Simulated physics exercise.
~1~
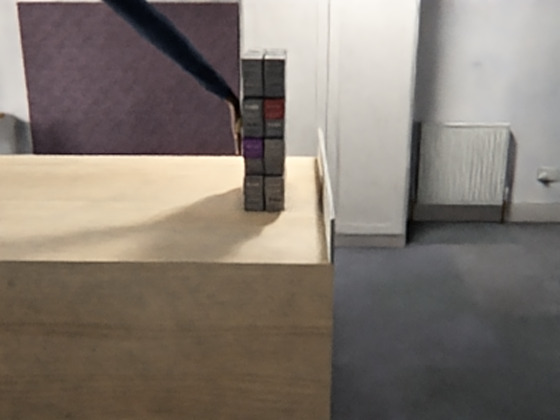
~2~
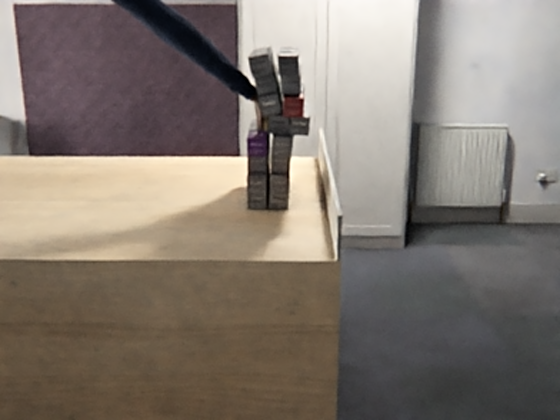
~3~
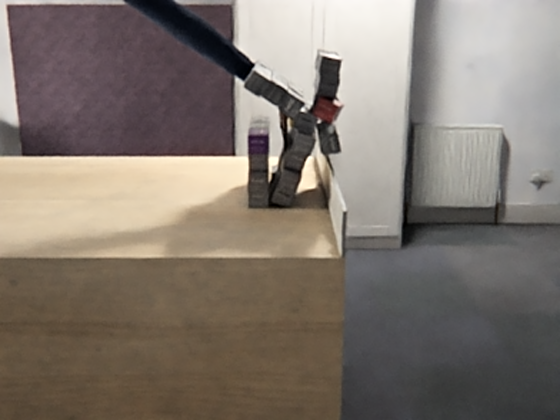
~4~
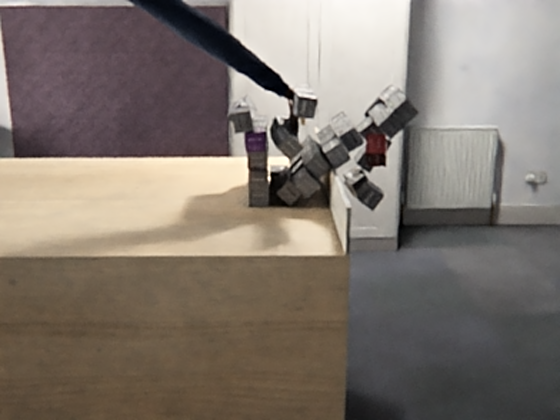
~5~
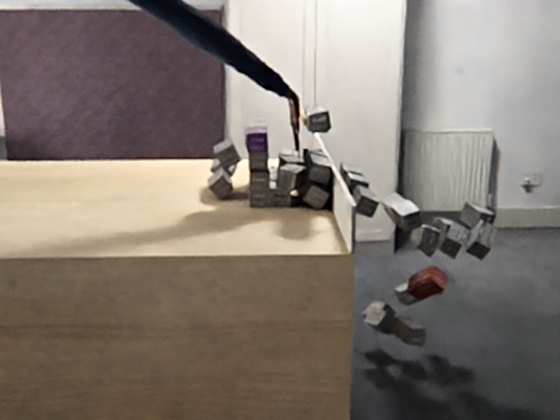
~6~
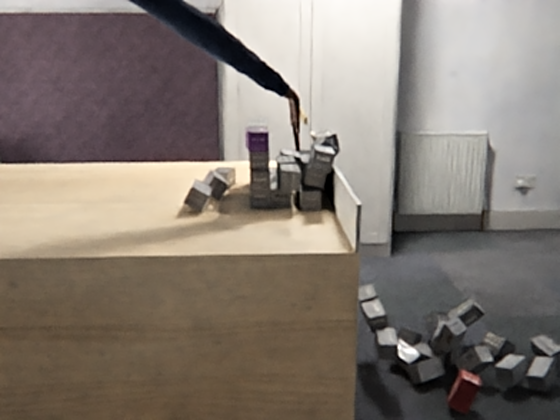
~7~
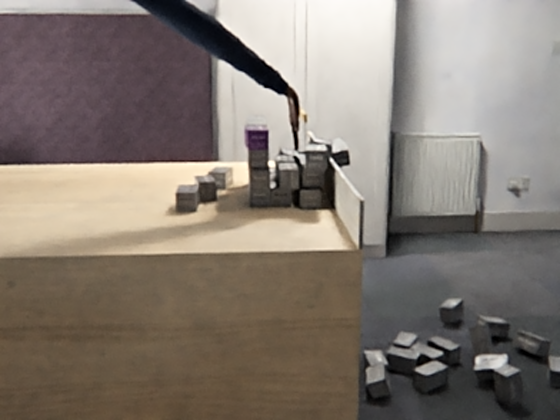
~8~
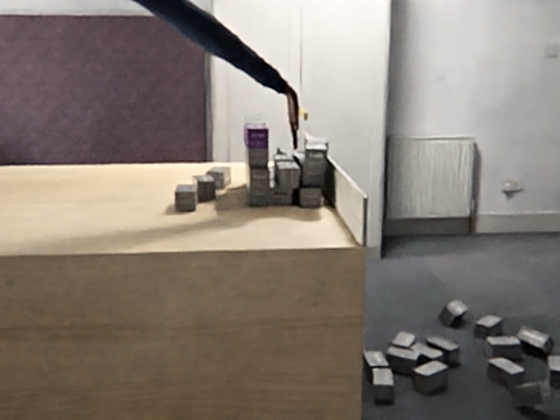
The video shows a dark pole pushing rightward into a stack of small grey blocks, including one purple and one red, on a wooden surface. The upper part topples and many blocks, including the red one, fall to the floor, while the purple one stays atop the remaining pile.
